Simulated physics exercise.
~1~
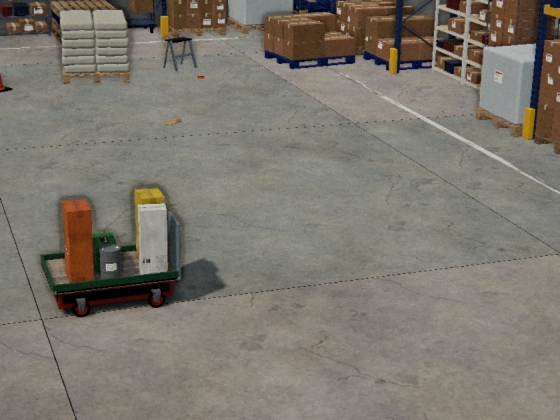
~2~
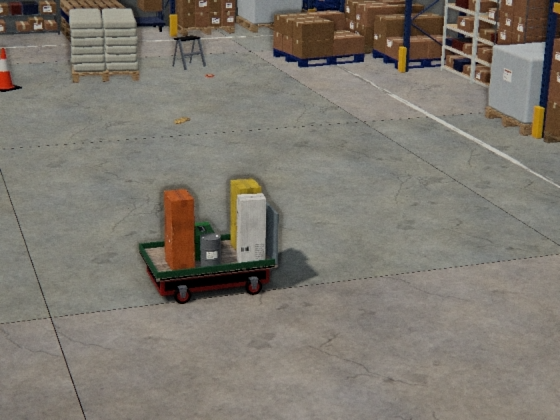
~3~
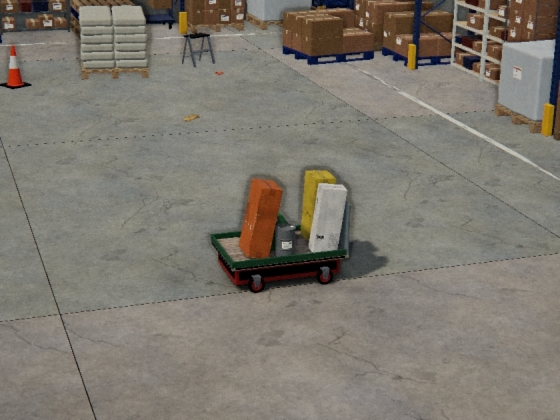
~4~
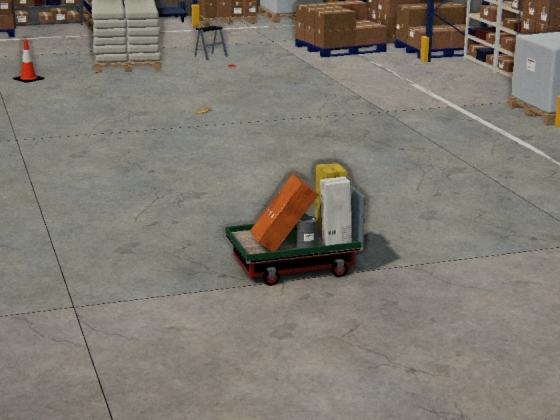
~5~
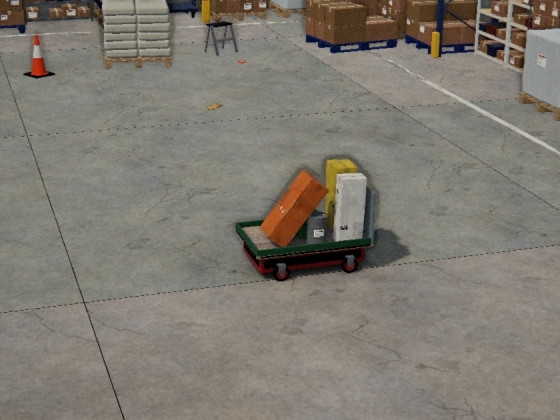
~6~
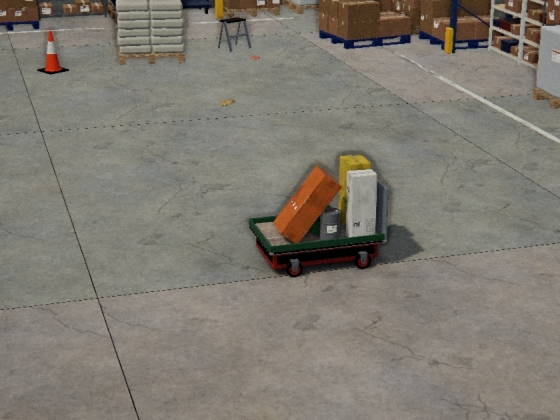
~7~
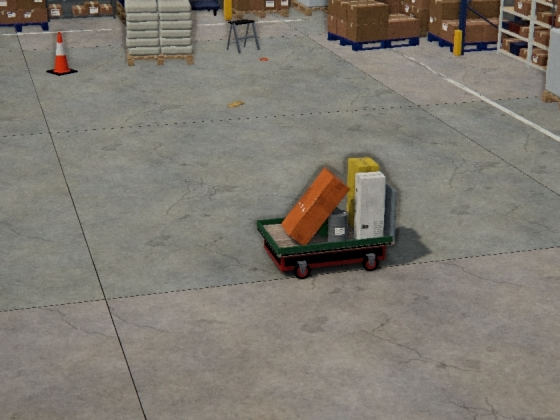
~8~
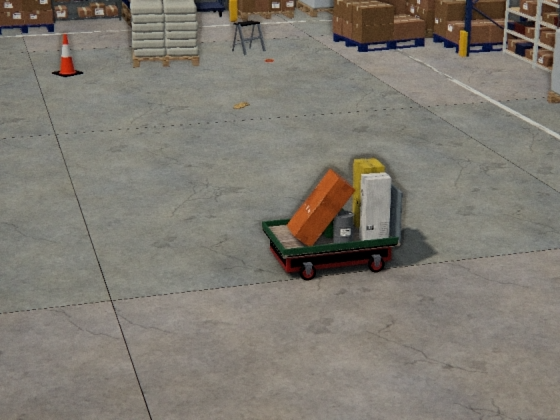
A warehouse floor of worn concrete is seen from above, with stacked cartons, shelving and a pallet of pale sacks along the back. A low green-edged cart with red below rolls from the left toward the right, carrying an upright orange box at its left, a small grey canister and a green item in the middle, and yellow and white boxes at its right. As the cart comes to a stop, the orange box tips rightward and drops against the items beside it. The view drifts slightly left while the cart stands still, the orange box resting aslant and the yellow and white boxes still upright.
